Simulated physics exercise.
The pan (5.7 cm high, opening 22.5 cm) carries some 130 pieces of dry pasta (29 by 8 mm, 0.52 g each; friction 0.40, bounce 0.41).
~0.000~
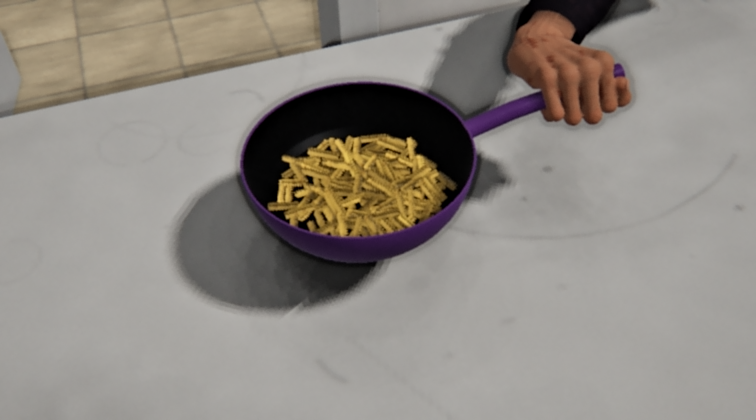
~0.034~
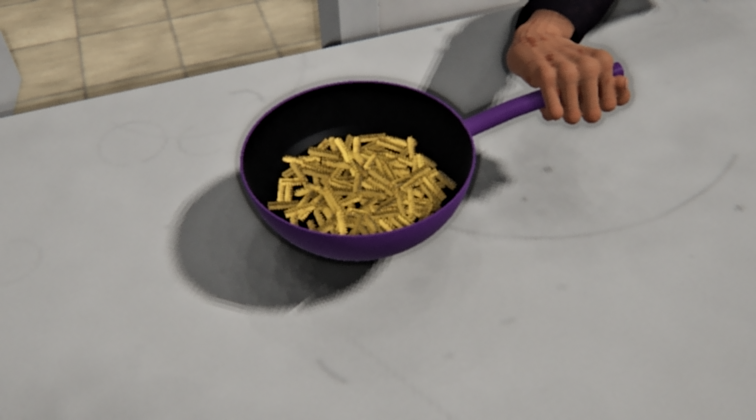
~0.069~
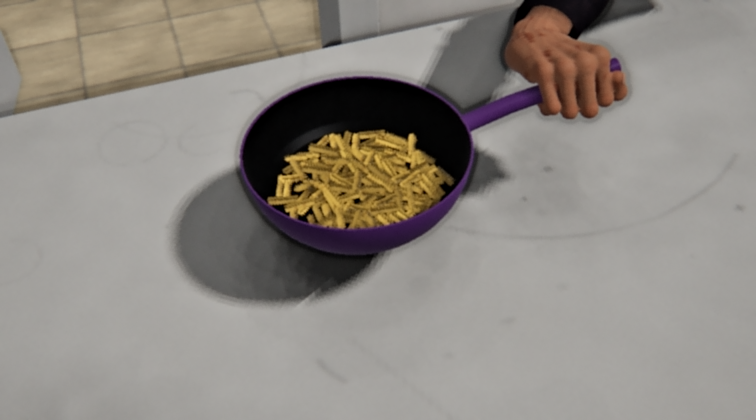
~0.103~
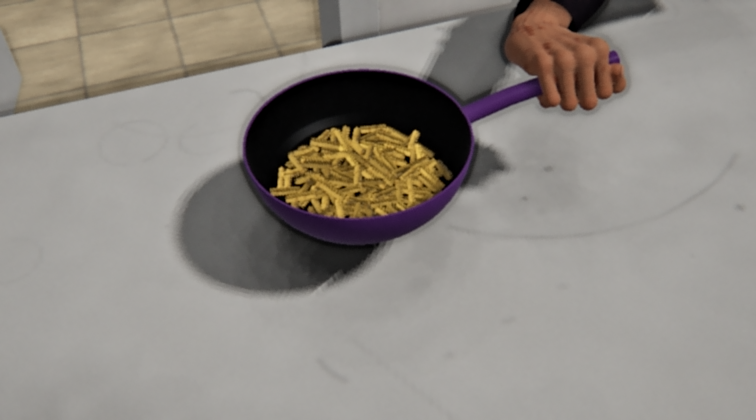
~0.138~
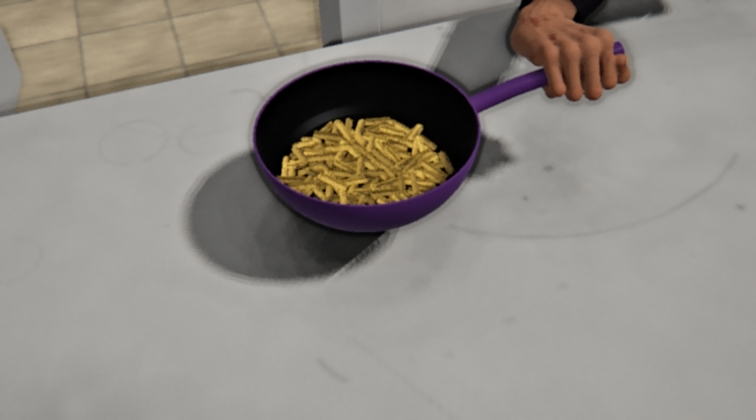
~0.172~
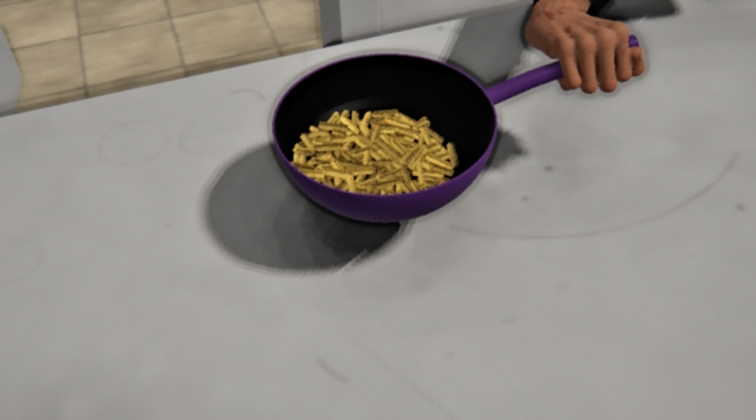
On a pale grey worktop beside a tiled floor, a hand at the upper right grips the handle of a purple pan holding a heap of short yellow pasta. The pan barely shifts at first, then the hand moves it slowly away toward the back and slightly right, the pasta settling a little lower inside.
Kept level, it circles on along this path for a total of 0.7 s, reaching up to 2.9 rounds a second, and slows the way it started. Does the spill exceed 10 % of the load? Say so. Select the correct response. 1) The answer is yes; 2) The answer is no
2, the answer is no.
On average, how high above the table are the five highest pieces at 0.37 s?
I'd say some 15 cm.
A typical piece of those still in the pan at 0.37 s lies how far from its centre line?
It comes to around 7.5 cm.
Then, at 0.37 s, pan 100 %; middle of the pieces not yet landed near (438, 169).
Then, at 0.54 s, pan 100 %; middle of the pieces not yet landed near (382, 179).
After 0.69 s, pan 100 %; middle of the pieces not yet landed near (401, 164).
After 0.84 s, pan 100 %; middle of the pieces not yet landed near (409, 166).
At rest (1.2 s), pan 100 %.
